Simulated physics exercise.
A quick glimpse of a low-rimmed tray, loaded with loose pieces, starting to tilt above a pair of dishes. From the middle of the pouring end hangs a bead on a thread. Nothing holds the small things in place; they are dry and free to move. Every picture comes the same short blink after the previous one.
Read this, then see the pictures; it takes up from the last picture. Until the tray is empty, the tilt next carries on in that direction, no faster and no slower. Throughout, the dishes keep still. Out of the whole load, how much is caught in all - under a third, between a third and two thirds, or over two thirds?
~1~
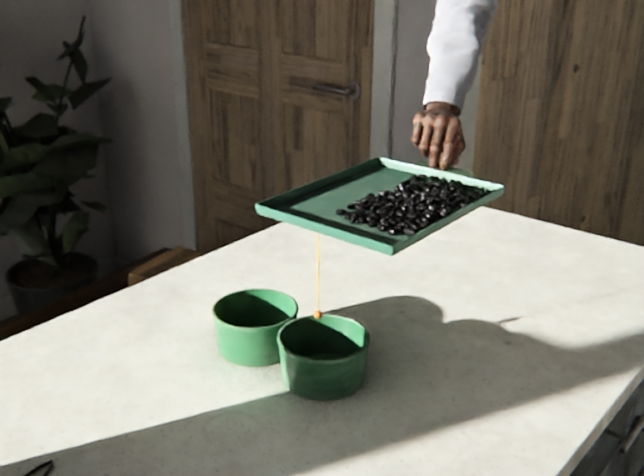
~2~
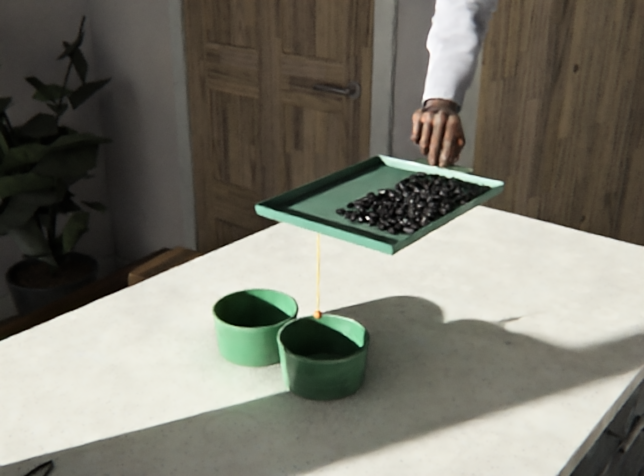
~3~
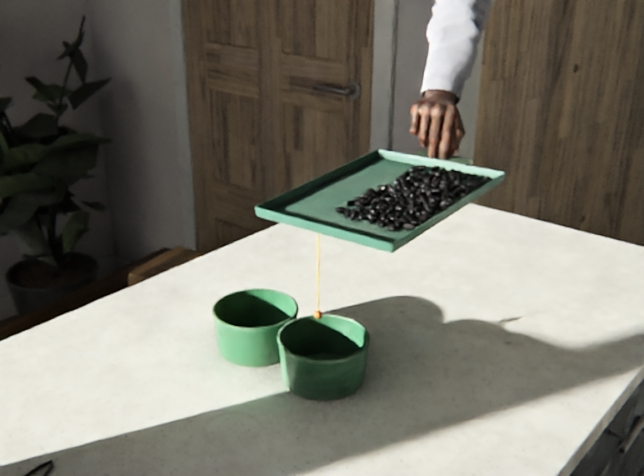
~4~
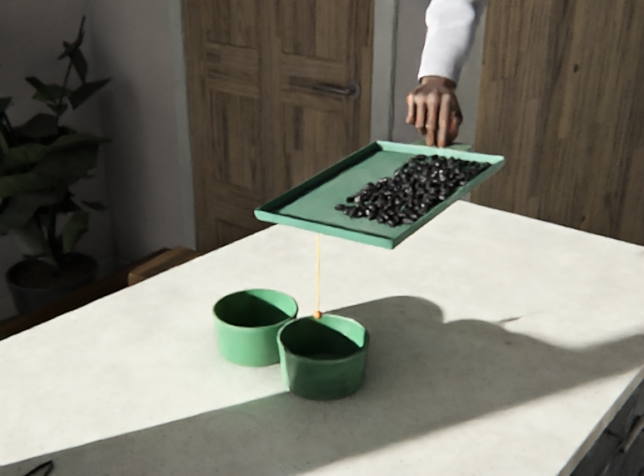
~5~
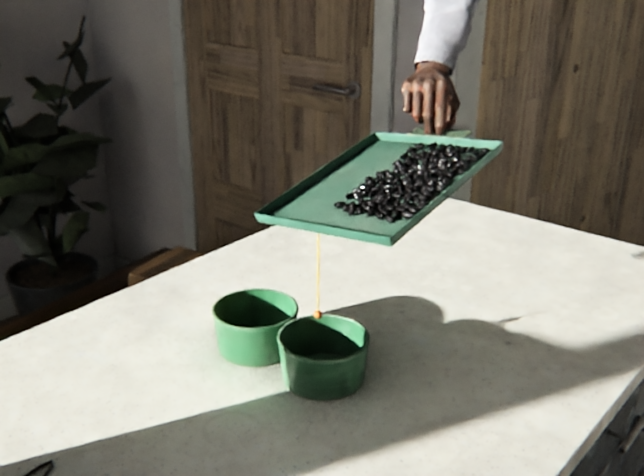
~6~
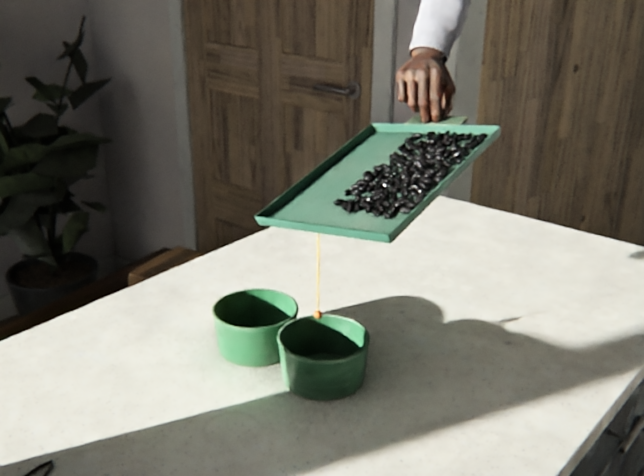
The catch totals above the two-thirds mark.
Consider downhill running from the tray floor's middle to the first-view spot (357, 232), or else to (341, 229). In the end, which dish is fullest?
Result 1: The right-hand one; result 2: The right-hand one.
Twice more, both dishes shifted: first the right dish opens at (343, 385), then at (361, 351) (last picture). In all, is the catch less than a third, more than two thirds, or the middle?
First attempt: Under a third; second attempt: One to two thirds.
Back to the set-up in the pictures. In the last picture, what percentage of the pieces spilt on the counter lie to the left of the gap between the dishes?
It amounts to some 80 percent.
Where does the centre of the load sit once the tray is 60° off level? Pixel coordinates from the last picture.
Load centre: Approx. (290, 214).
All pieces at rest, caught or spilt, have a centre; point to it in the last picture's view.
Once nothing moves, the middle sits near (257, 339).
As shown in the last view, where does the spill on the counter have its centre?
I'd put the middle at roughly (192, 350).
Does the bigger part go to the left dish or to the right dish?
Fuller at the end: The leftward dish.
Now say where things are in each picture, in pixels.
The first frame shows corners of the pouring end at (257, 204) and (392, 245), level; middle of the load at (408, 205), black beans; left dish at (226, 340); right dish at (295, 372); bead on its thread at (318, 314).
The second frame shows corners of the pouring end at (257, 205) and (392, 245), level; middle of the load at (408, 203).
The third frame shows corners of the pouring end at (257, 207) and (392, 243), tipped barely, lowest at the left corner; middle of the load at (408, 198).
The fourth frame shows corners of the pouring end at (257, 210) and (391, 240), tipped a little, lowest at the left corner; middle of the load at (407, 191).
The fifth frame shows corners of the pouring end at (257, 213) and (389, 237), tipped a little, lowest at the left corner; middle of the load at (406, 180).
The sixth frame shows corners of the pouring end at (257, 216) and (388, 234), tipped clearly, lowest at the left corner; middle of the load at (404, 173); left dish at (226, 340); right dish at (295, 372).
Soon, tray tipped steeply; most on the tray; a stray few in the left dish; a small part in the air.
A while on, tray tipped right over; about half on the tray; a stray few in the right dish; about a third in the left dish; a small part outside both; a small part in the air.
Towards the end, tray tipped past a quarter turn; a small part in the right dish; most in the left dish; a small part outside both.
Finally, tray tipped past a quarter turn; a small part in the right dish; most in the left dish; a small part outside both.
